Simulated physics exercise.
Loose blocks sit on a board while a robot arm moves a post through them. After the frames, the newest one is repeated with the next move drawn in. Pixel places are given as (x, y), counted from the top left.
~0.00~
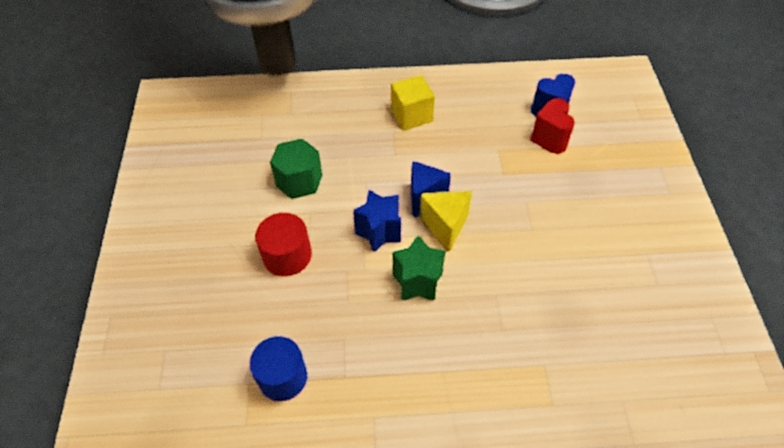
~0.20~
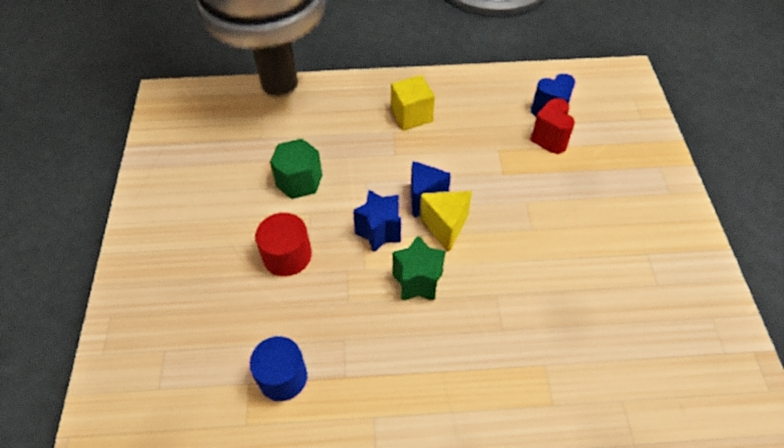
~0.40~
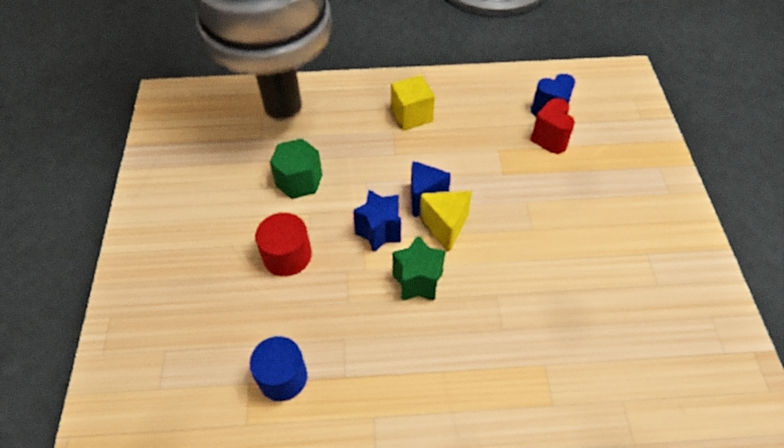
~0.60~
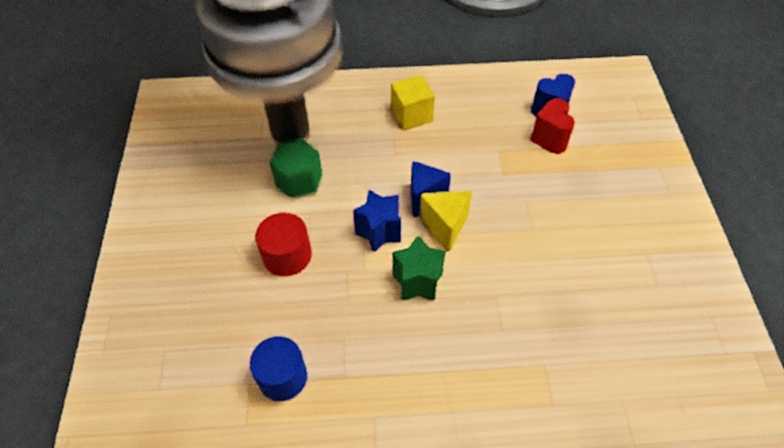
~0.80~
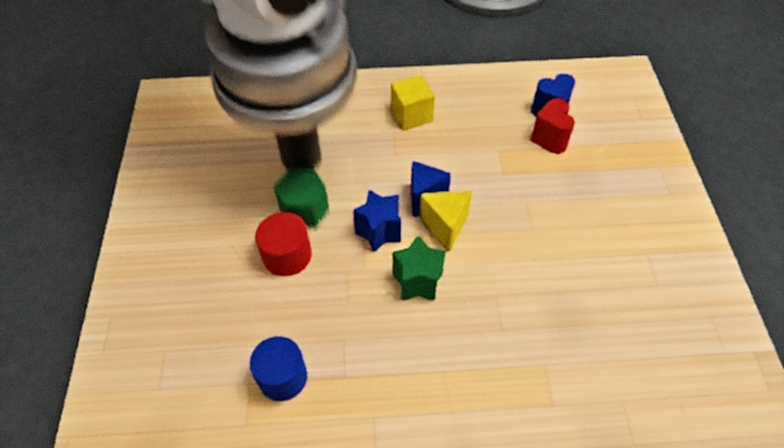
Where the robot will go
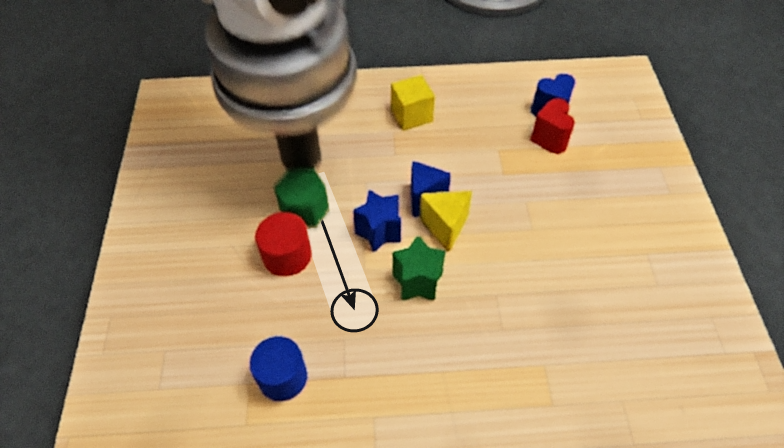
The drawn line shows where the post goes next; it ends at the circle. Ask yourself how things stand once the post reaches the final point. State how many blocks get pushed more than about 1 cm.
Two move.
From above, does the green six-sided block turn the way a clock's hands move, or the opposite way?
Seen from above, clockwise.
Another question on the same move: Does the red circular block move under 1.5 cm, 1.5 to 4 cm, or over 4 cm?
Final distance: More than 4 cm.
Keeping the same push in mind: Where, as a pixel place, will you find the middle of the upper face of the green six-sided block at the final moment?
So, by the moment the path ends, you'll find the top centre of the green six-sided block at (303, 304).
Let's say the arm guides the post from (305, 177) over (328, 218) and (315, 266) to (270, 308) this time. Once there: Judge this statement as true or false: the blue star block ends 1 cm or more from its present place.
The statement is incorrect.
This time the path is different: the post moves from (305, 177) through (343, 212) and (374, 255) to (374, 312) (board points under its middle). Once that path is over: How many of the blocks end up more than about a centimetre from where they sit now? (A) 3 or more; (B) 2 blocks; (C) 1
That would be A.
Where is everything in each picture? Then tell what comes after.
The first frame shows post's lower end at (278, 64); red circular block at (281, 233); green six-sided block at (294, 156); blue star block at (379, 208).
The second frame shows post at (280, 84); blocks still.
The third frame shows post at (283, 107); blocks still.
The fourth frame shows post at (291, 131); blocks still.
The fifth frame shows post at (302, 158); red circular block at (281, 233); green six-sided block at (300, 186); blue star block at (379, 208).
Drawn move, from (305, 177) directly to (355, 310).
What follows on the original path. One third of the way, post at (318, 200); red circular block at (268, 269); green six-sided block at (303, 233), turned 30° clockwise.
Two thirds of the way, post at (334, 245); red circular block at (251, 294); green six-sided block at (303, 277), turned 70° clockwise.
At the end, post at (353, 294); red circular block at (247, 296); green six-sided block at (303, 304), turned 125° clockwise; blue star block still.
